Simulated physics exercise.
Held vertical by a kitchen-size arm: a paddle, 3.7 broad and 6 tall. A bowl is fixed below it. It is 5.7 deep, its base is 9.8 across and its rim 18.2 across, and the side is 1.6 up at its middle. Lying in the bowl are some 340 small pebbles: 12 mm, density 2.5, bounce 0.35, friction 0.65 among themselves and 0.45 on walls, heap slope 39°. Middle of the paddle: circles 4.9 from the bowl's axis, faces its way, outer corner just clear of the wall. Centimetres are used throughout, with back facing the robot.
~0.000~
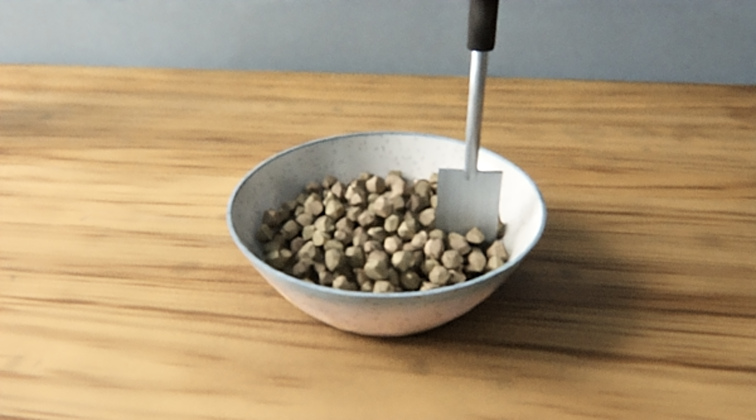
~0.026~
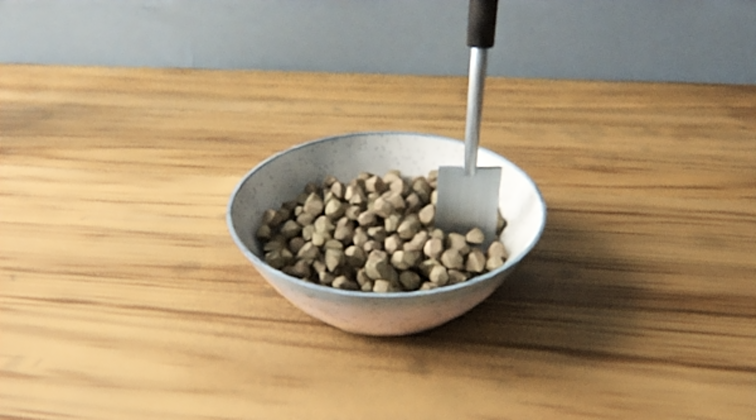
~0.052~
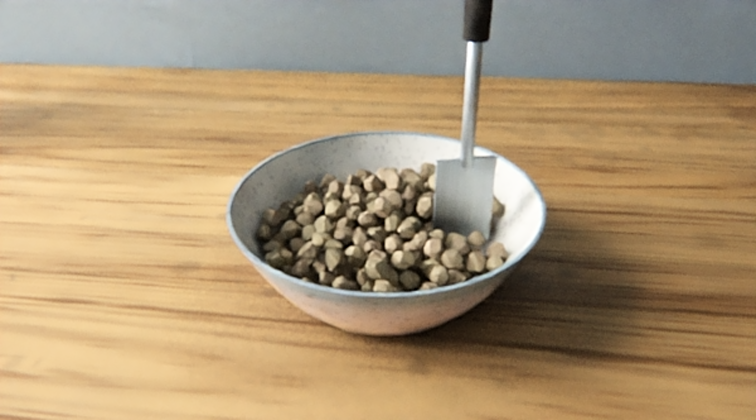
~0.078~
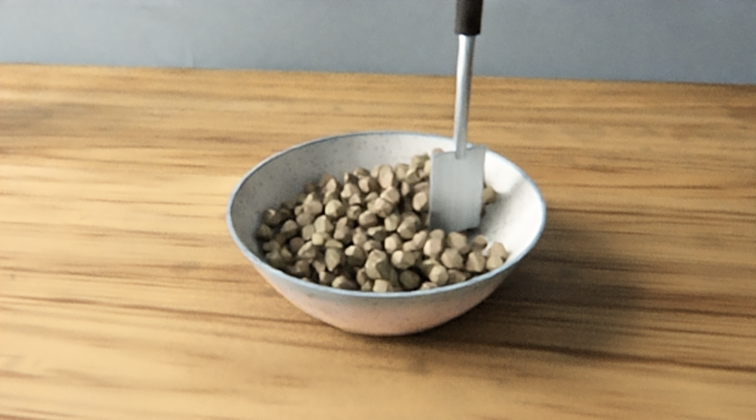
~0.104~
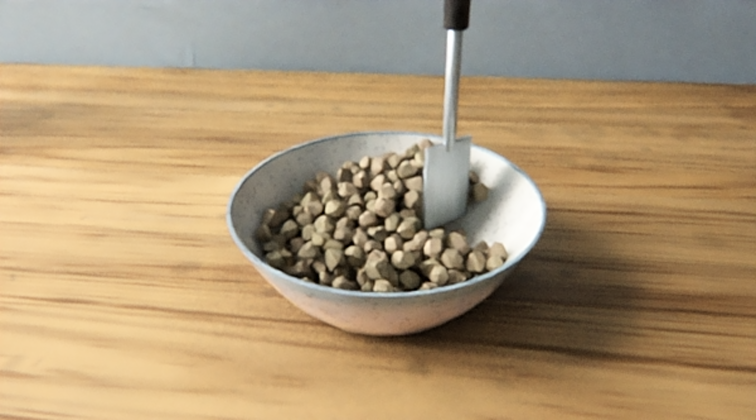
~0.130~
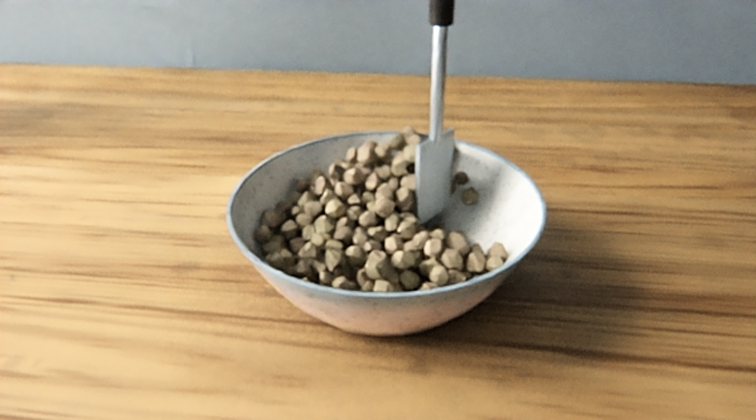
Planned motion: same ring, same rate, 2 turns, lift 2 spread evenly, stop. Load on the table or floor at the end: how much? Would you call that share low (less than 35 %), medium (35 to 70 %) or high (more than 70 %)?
I would call it low.
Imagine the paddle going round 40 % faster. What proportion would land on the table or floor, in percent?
That would be some 40 percent.
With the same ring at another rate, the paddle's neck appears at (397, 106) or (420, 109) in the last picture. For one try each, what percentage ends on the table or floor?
Some 45 and 35 per cent.
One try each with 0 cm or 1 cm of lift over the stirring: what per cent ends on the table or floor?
45 % and 40 %.
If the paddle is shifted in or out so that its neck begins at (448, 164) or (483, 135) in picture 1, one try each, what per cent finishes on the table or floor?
I'd put it at around 15 and 20 percent.
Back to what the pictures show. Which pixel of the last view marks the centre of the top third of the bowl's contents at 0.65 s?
Around (477, 225).
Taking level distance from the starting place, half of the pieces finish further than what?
Somewhere around 9 centimetres.
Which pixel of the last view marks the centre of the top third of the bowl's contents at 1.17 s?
Near pixel (335, 258).
After 0.65 s, 317° round, highest piece 8 above the table; 273 in the bowl, 61 on the table or floor, 6 in flight or on the tool.
After 1.17 s, 219° round, highest piece 8 above the table; 251 in the bowl, 88 on the table or floor, 1 in flight or on the tool.
After 1.63 s, 0° round, highest piece 7 above the table; 250 in the bowl, 90 on the table or floor.
After 2.33 s, 0° round, highest piece 7 above the table; 250 in the bowl, 90 on the table or floor.
In the end, 250 in the bowl, 90 on the table or floor. That is 26 % on the table or floor.
